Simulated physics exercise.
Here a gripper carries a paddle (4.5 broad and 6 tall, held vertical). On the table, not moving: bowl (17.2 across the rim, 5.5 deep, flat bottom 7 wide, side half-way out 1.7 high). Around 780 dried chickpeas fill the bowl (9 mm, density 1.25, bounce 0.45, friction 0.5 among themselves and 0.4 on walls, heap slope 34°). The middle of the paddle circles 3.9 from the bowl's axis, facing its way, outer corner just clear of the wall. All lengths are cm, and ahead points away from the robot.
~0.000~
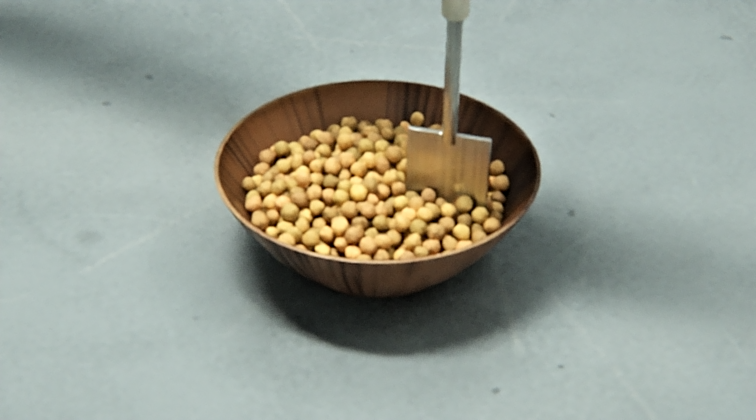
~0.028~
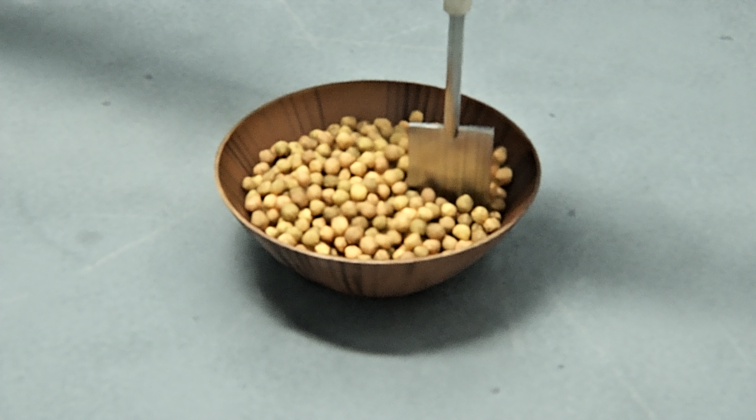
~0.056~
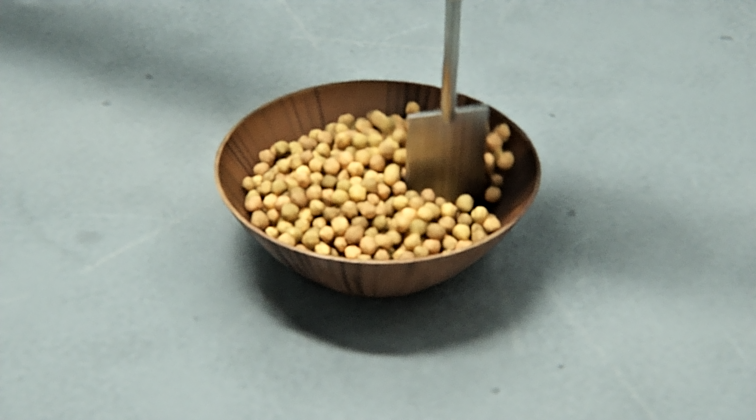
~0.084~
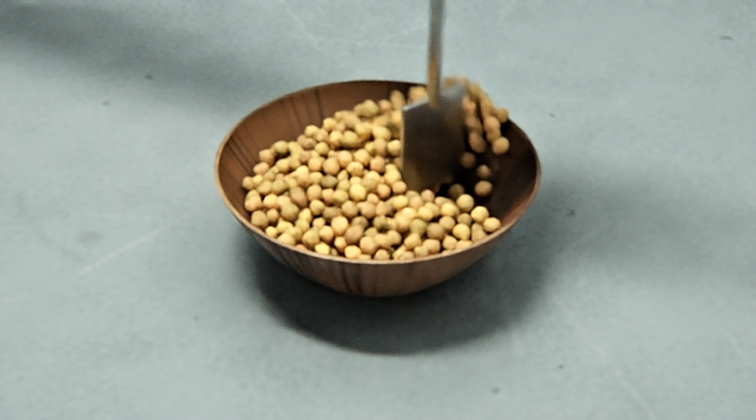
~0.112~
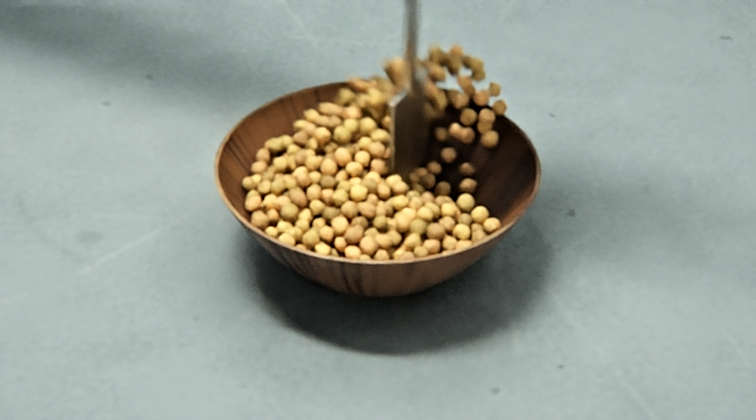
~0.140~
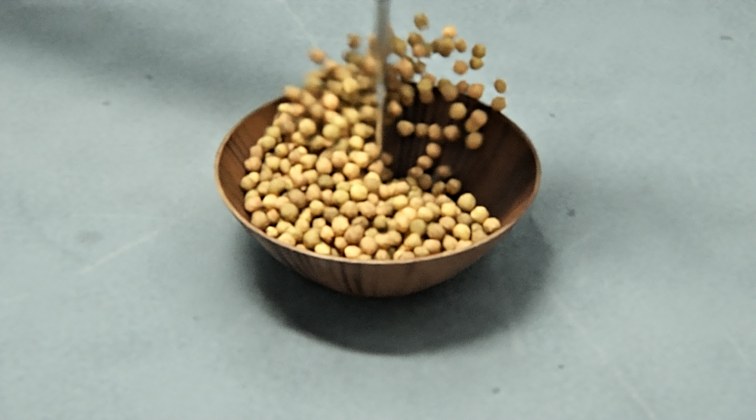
On a grey tabletop, a wooden bowl full of tan chickpeas sits still with an upright metal paddle dug into its right side. The paddle sweeps toward the back and left, turning edge-on, and pushes the chickpeas up into a loose spray above the far rim, leaving a hollow behind it.
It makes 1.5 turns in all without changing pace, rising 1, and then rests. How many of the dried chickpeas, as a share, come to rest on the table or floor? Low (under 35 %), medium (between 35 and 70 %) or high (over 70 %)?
Answer: Medium; between 35 and 70 % of the dried chickpeas finish on the table or floor.
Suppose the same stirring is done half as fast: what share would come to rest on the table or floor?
Then about 20 per cent.
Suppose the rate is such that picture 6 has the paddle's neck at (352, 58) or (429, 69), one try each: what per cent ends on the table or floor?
Some 50 and 25 per cent.
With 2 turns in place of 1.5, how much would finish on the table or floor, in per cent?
Then about 50 per cent.
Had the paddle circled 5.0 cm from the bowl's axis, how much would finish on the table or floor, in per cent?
In that case some 20 per cent.
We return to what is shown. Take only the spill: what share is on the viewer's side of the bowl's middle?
Some 50 per cent.
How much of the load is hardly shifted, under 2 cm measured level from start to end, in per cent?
Roughly 20 per cent.
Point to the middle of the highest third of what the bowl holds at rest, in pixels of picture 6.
Near (343, 197).
After 0.33 s, 271° round, highest piece 9 above the table; 598 in the bowl, 108 on the table or floor, 74 in flight or on the tool.
After 0.53 s, 79° round, highest piece 9 above the table; 476 in the bowl, 274 on the table or floor, 30 in flight or on the tool.
After 0.82 s, 180° round, highest piece 5 above the table; 439 in the bowl, 341 on the table or floor.
After 1.52 s, 180° round, highest piece 5 above the table; 439 in the bowl, 341 on the table or floor.
In the end, 439 in the bowl, 341 on the table or floor. That is 44 % on the table or floor.
